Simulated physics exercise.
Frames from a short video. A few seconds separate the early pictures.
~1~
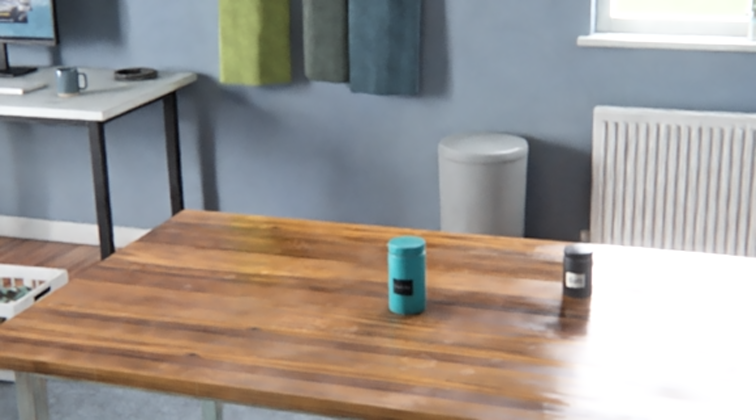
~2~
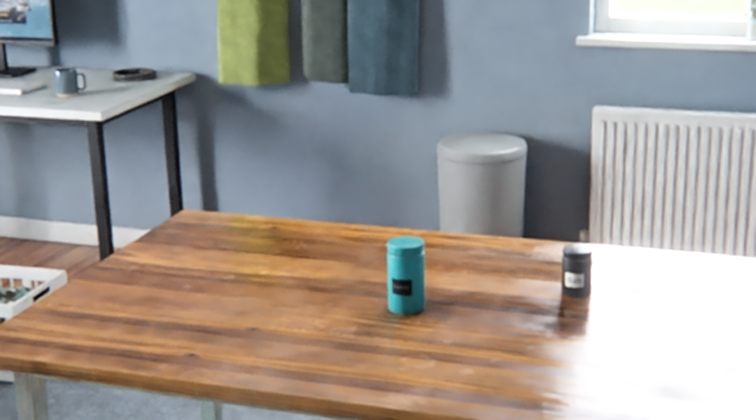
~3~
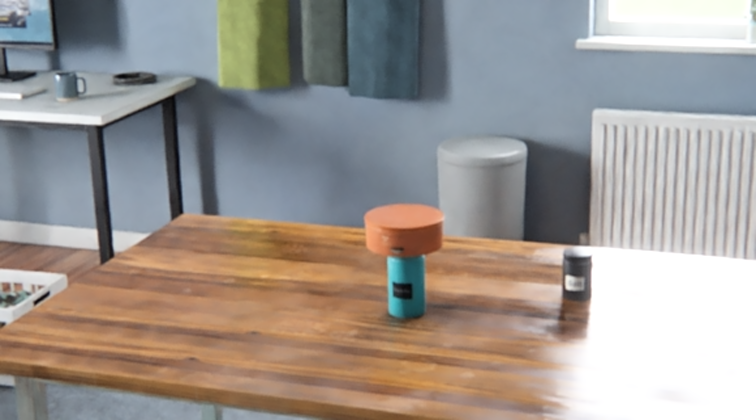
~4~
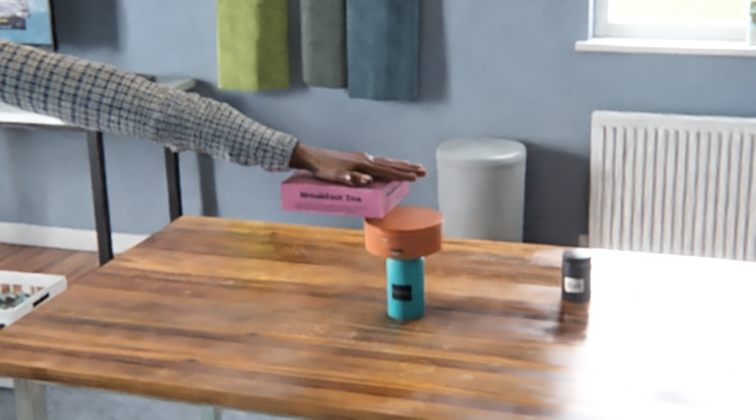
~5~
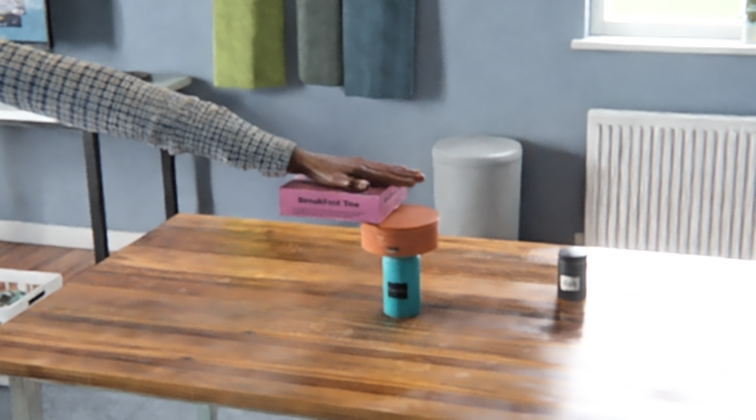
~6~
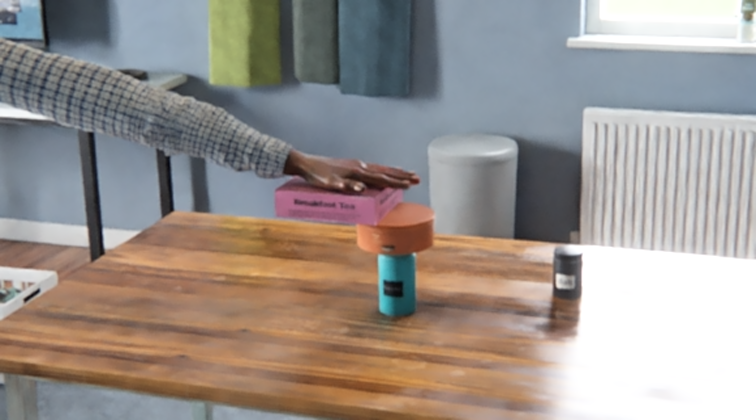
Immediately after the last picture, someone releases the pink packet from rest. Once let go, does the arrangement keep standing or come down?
The arrangement comes down.
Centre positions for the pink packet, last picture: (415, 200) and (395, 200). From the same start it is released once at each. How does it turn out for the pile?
So, in case one it stays steady, and in case two it stays steady.
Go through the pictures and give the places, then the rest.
The last thing is not in view yet, in the first picture.
The last thing is not in view yet; black jar (577, 271), in the second picture.
The last thing is not in view yet; turquoise jar (407, 278), in the third picture.
Coming down; pink packet (346, 188); orange tub (404, 232), in the fourth picture.
Coming down; pink packet (344, 193); black jar (573, 274), in the fifth picture.
Set down, still held; pink packet (340, 195); turquoise jar (398, 276), in the sixth picture.
Then, 0.30 s after the last picture, pink packet now fallen; orange tub tipped 51° from how it was.
Then, 0.70 s after the last picture, orange tub now fallen.
Then, 3.00 s after the last picture, turquoise jar tipped 46° from how it was.
By the end, fallen, pink packet and orange tub; tipped over in the pile, turquoise jar; black jar in place. The pile loses its balance.
